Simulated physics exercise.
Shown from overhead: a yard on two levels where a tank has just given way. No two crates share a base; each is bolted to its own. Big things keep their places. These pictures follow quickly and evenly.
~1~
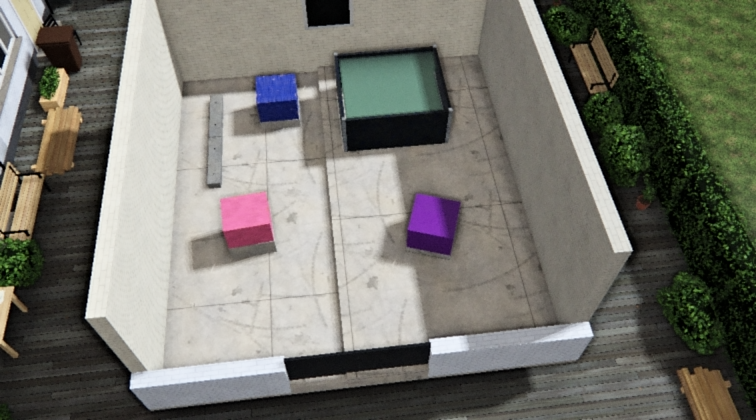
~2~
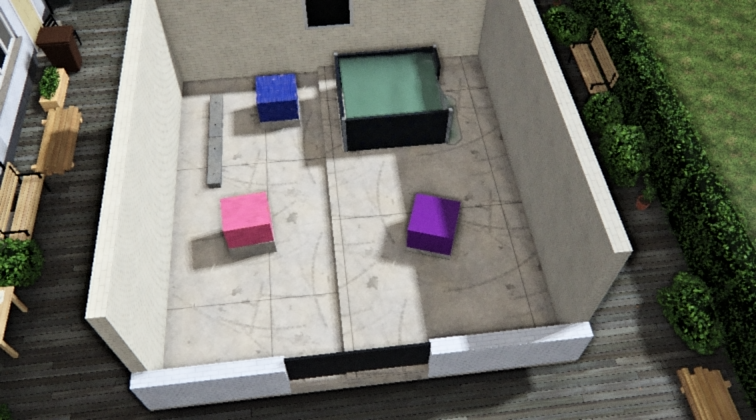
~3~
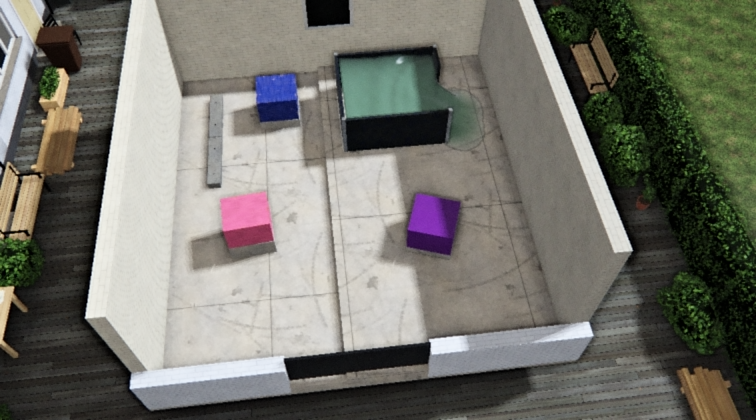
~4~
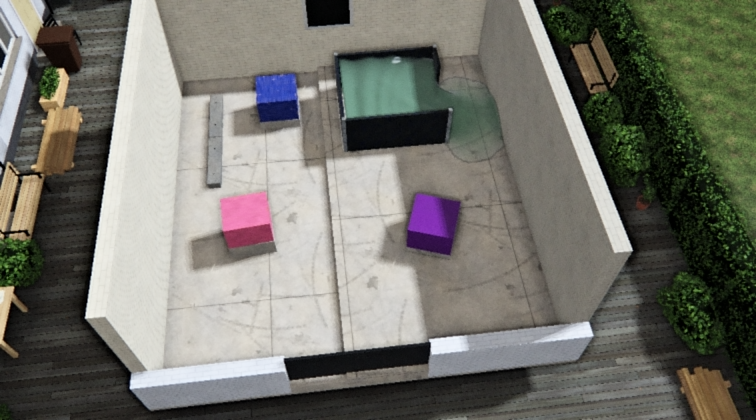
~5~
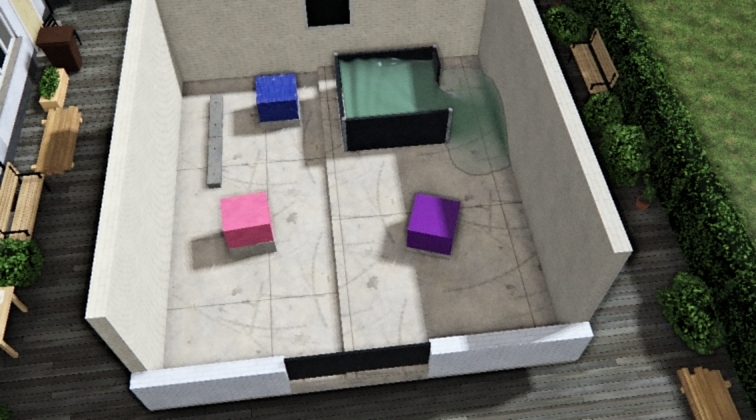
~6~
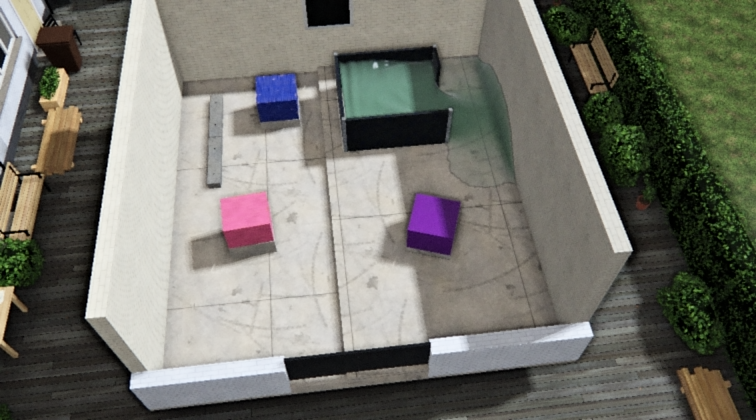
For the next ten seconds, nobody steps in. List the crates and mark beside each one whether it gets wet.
Purple crate - gets wet; pink crate - stays dry; blue crate - stays dry.
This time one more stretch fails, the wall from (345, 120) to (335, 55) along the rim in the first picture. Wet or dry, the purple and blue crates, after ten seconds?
As it turns out, the purple is left untouched, and the blue gets overtopped.
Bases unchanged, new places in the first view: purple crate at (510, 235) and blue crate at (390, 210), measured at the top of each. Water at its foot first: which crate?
Answer: The purple-painted one.
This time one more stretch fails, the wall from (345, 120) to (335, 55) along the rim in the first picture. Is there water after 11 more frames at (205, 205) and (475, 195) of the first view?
First spot inundated, second spot left untouched.
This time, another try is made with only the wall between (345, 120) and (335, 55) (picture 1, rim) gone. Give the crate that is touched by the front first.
The crate marked blue.
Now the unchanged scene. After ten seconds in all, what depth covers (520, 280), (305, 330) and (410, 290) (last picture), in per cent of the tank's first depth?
In order: 10, 14, 6 %.
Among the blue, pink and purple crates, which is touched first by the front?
That would be the crate marked purple.
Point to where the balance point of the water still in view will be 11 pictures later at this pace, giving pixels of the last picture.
At roughly (434, 135).
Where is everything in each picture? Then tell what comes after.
Still water in the tank at (391, 85), in the first picture.
Water pours out at (440, 110) and has run to (449, 143), in the second picture.
Water pours out at (440, 110) and has run to (466, 93), in the third picture.
Water pours out at (440, 111) and has run to (488, 89), in the fourth picture.
The front is at (482, 72), out from the gap at (440, 111), in the fifth picture.
The front is at (515, 181), out from the gap at (440, 111), in the sixth picture.
A moment on, water covers 15 % of the floor; the purple crate not reached, the pink crate not reached, the blue crate not reached.
Next, water covers 30 % of the floor; the purple crate water round its plinth, the pink crate not reached, the blue crate not reached.
Then, water covers 50 % of the floor; the purple crate water round its plinth, the pink crate not reached, the blue crate water round its plinth.
Later, water covers 95 % of the floor; the purple crate water round its plinth, the pink crate water round its plinth, the blue crate water round its plinth.
In the end, water covers 95 % of the floor; the purple crate was topped, the pink crate stayed above the water, the blue crate stayed above the water.
